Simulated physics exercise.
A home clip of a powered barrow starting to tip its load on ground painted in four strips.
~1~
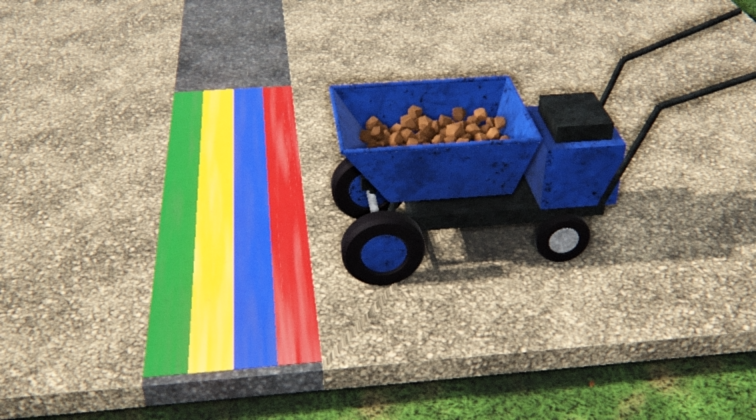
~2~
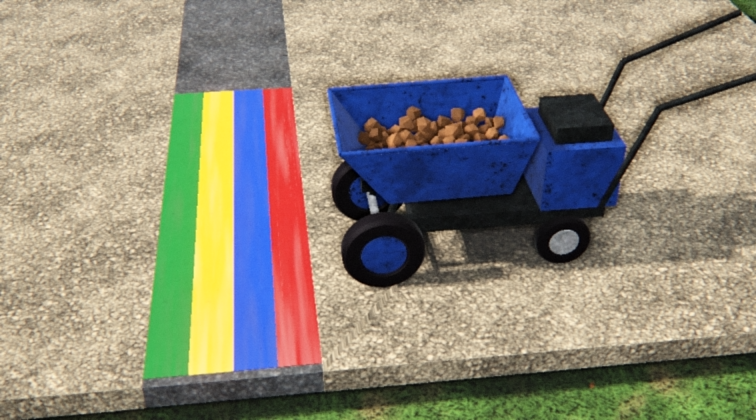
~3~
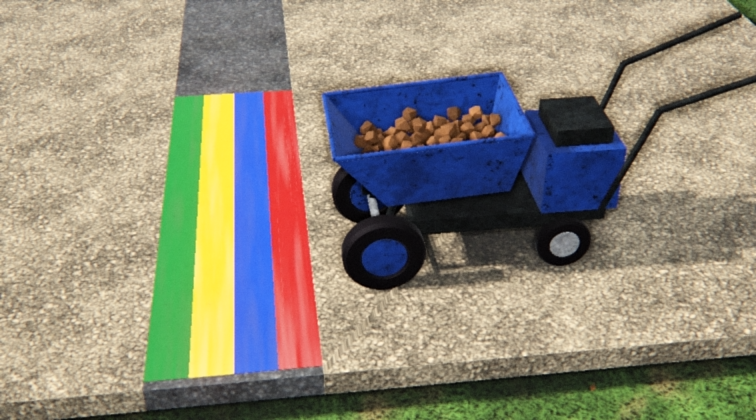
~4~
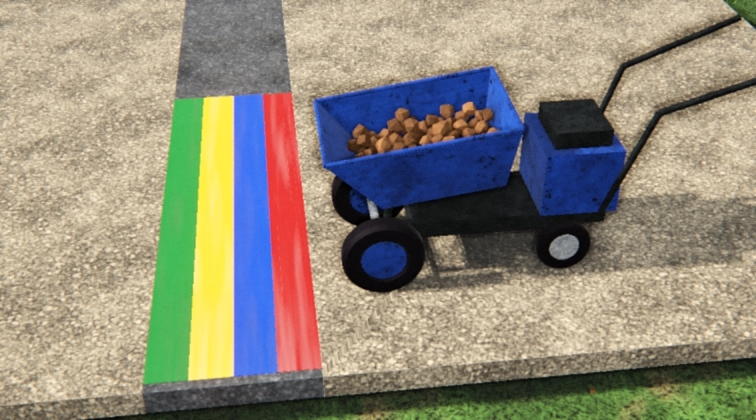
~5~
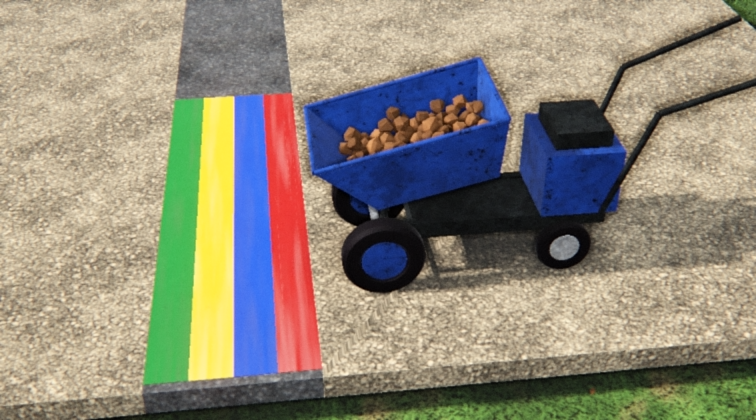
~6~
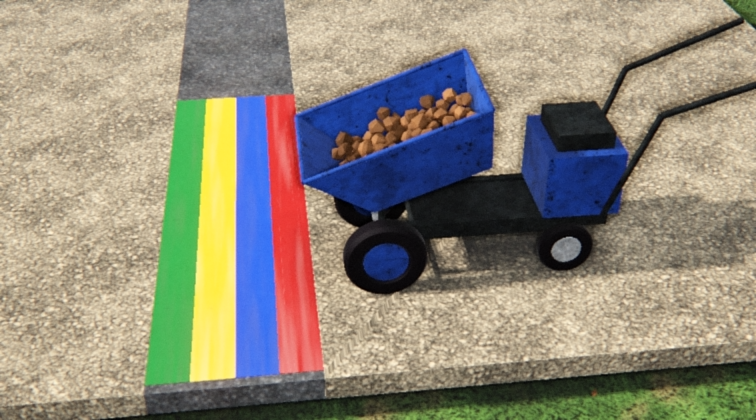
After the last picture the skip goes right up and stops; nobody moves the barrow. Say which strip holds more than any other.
Most lies over the yellow band.
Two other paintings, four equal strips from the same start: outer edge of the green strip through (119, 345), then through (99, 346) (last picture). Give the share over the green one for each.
About 10 and 10 per cent.
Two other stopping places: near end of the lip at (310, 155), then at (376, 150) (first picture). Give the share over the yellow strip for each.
First some 30, then 20 per cent.
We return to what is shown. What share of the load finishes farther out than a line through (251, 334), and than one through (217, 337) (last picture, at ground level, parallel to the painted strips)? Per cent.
In turn 70 and 40 in a hundred.
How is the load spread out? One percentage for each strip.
Red strip near 0; blue strip near 20; yellow strip near 35; green strip near 15.
Soon after the last picture, skip tipped steeply; all in the skip.
A little later, skip tipped right over; most in the skip; a small part over the blue strip; a small part over the yellow strip; a stray few over the green strip.
Later still, skip tipped right over; about a quarter in the skip; about a quarter over the blue strip; about a third over the yellow strip; a small part over the green strip; a small part off the paint.
By the end, skip tipped right over; about a quarter in the skip; none over the red strip; about a quarter over the blue strip; about a third over the yellow strip; a small part over the green strip; a small part off the paint.
